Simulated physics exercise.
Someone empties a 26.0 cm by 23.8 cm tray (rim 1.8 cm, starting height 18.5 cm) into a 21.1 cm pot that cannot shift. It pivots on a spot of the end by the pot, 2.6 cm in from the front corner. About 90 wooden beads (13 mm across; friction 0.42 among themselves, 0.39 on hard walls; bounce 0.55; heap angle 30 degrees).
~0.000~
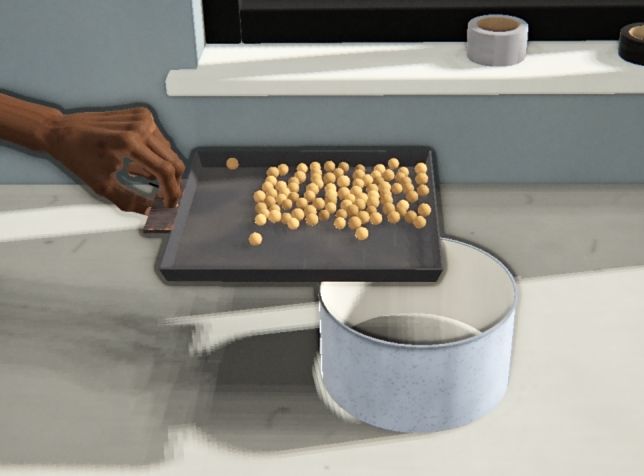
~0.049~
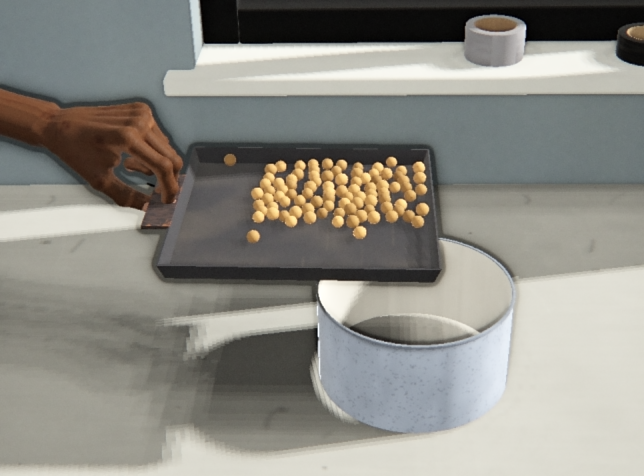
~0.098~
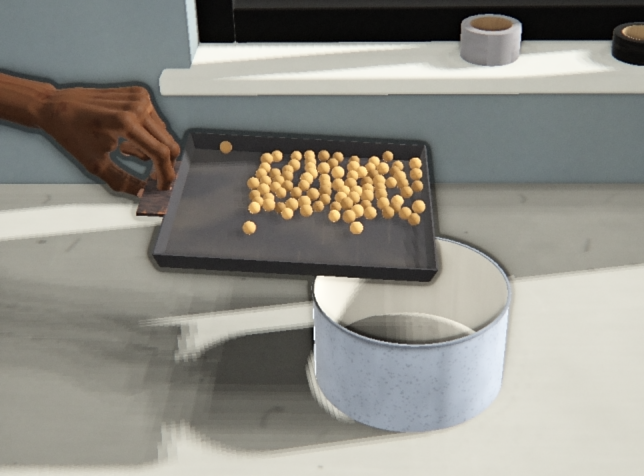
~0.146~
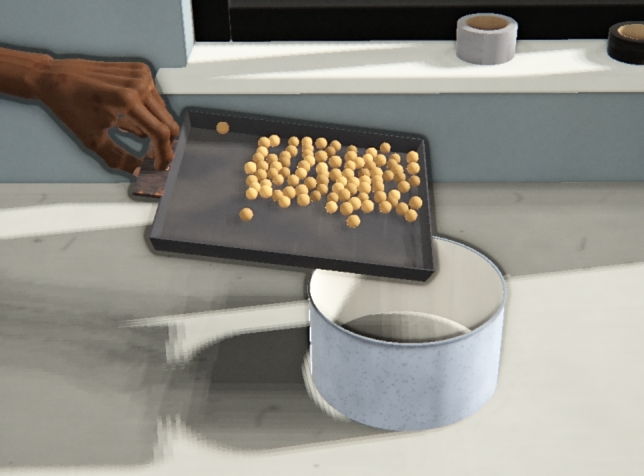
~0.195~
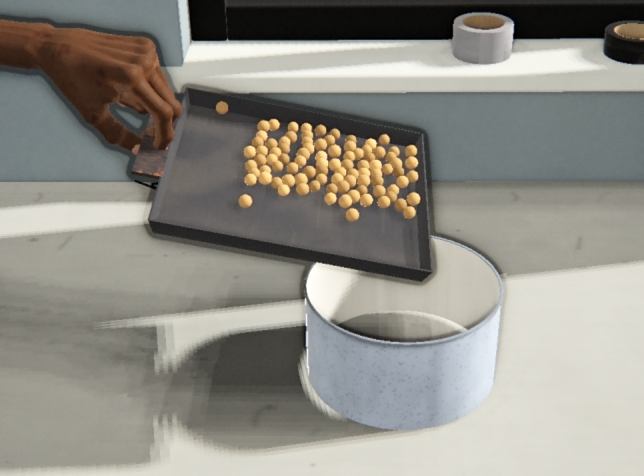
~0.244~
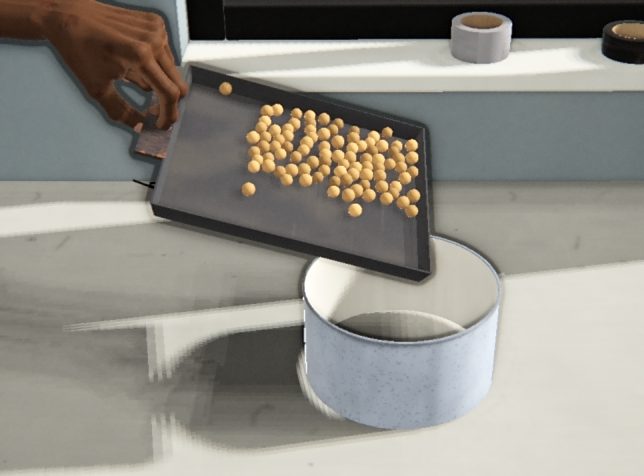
A dark rectangular tray of small round wooden beads, held by a hand at its left end, starts level, then tilts steadily as the hand raises that end, its right end staying low above a pale blue pot.
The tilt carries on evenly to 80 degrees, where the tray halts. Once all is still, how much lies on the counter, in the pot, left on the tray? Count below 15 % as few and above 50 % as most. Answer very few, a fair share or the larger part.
On the counter: The larger part; in the pot: A fair share; left on the tray: Very few.
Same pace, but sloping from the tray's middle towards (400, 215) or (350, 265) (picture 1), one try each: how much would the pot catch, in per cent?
Some 55 and 0 per cent.
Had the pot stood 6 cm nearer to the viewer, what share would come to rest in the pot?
It would be near 95 per cent.
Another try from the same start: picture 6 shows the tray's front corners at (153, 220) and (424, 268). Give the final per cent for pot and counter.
Pot 20, counter 80.
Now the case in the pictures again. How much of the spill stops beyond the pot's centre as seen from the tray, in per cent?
Roughly 90 per cent.
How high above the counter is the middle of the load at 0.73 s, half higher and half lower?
Roughly 22 cm.
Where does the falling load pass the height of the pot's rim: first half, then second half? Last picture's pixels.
At about (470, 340), then at (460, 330).
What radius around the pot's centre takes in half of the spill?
About 24 cm.
Then, at 0.54 s, tilt 50 degrees; the tray holds 100 %, the pot 0 %.
After 0.73 s, tilt 69 degrees; the tray holds 90 %, the pot 0 %.
After 1.04 s, tilt 80 degrees; the tray holds 15 %, the pot 30 %.
In the end, at 2.4 s, counter 55 %, pot 45 %, tray 0 %.
